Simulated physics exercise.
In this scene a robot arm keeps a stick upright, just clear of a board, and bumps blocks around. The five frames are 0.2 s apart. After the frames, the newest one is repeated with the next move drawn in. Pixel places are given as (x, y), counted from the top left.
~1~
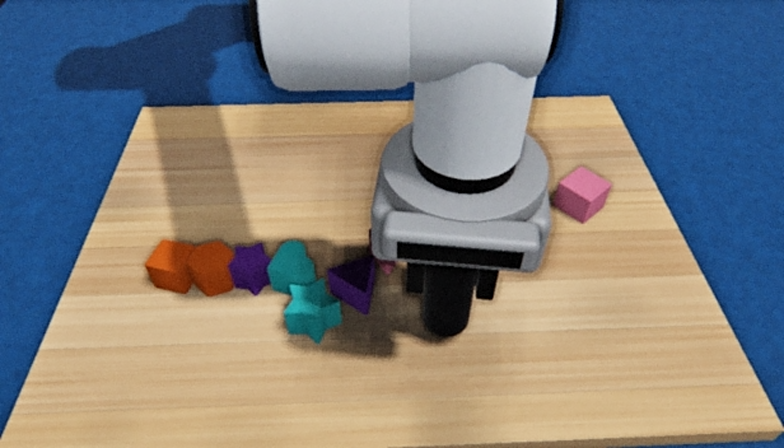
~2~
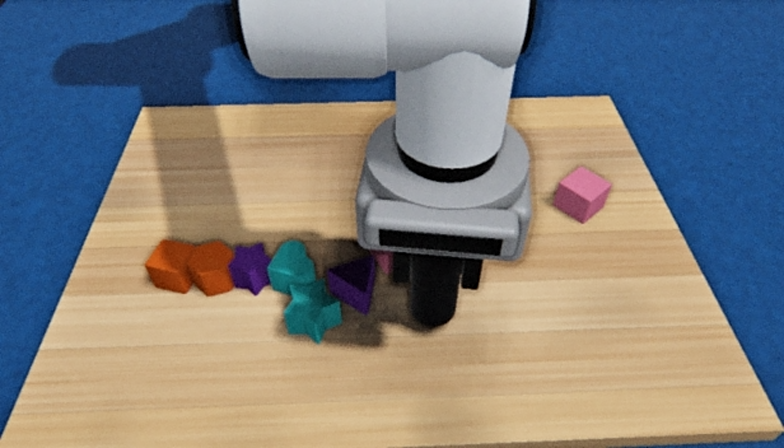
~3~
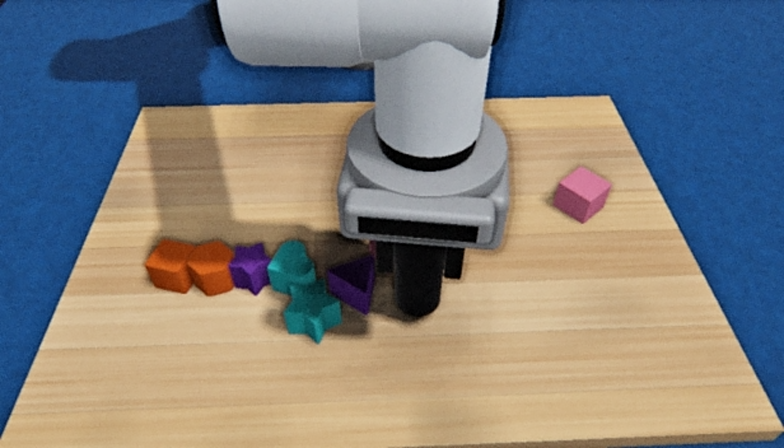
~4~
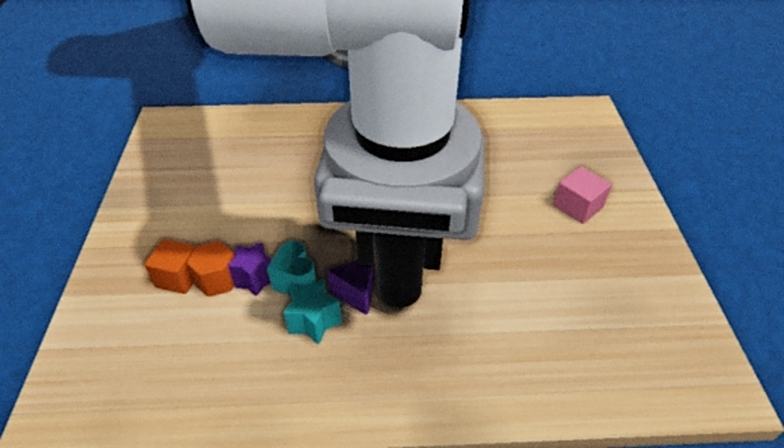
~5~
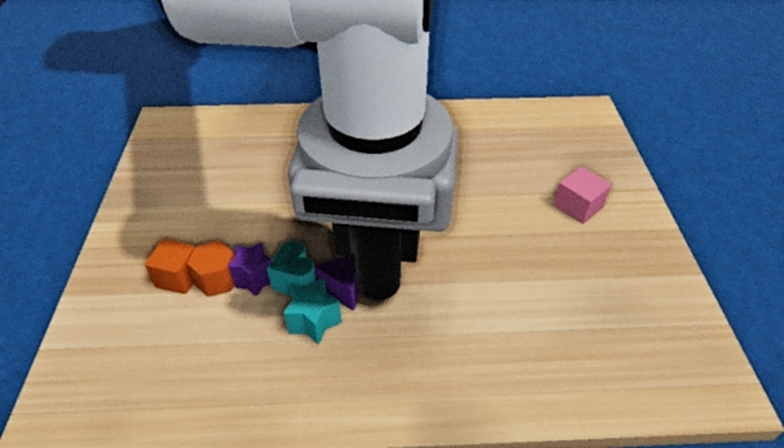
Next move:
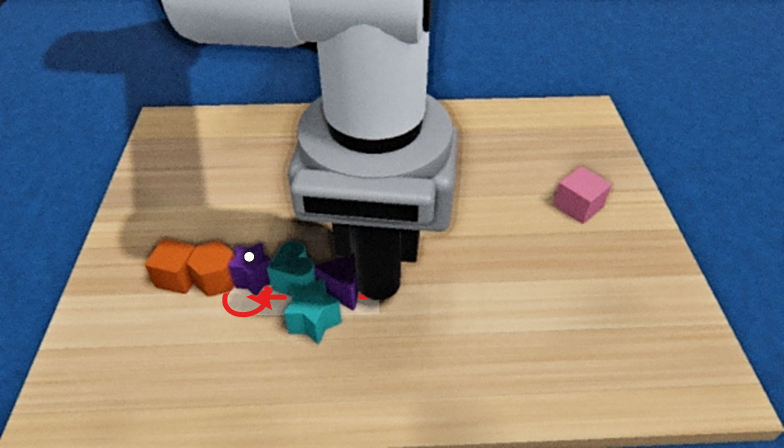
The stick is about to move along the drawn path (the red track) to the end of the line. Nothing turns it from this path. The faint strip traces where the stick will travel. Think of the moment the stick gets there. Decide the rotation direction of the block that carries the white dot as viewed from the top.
Counterclockwise rotation.
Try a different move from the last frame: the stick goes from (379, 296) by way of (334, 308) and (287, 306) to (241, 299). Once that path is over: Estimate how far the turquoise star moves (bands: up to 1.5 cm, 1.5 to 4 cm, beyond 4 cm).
My prediction: Over 4 cm.
Drawn move, from (379, 296) directly to (247, 297); the dot is on the purple star.
The first path, step by step. One third of the way, stick at (331, 284); orange square piece at (161, 255); purple star at (238, 243), turned 35° anticlockwise; turquoise heart-shaped block at (269, 256), turned 80° clockwise; turquoise star at (295, 307), turned 50° anticlockwise; purple triangular piece at (291, 273), turned 15° anticlockwise.
Two thirds of the way, stick at (288, 284); orange square piece at (155, 256), turned 20° anticlockwise; purple star at (226, 229), turned 65° anticlockwise; turquoise heart-shaped block at (256, 243); turquoise star at (273, 316), turned 100° anticlockwise; purple triangular piece at (248, 269), turned 20° clockwise.
At the end, stick at (243, 283); orange square piece at (135, 255), turned 40° anticlockwise; purple star at (226, 228), turned 70° anticlockwise; turquoise heart-shaped block at (255, 242), turned 125° clockwise; turquoise star at (269, 316), turned 115° anticlockwise; purple triangular piece at (206, 258), turned 55° clockwise.
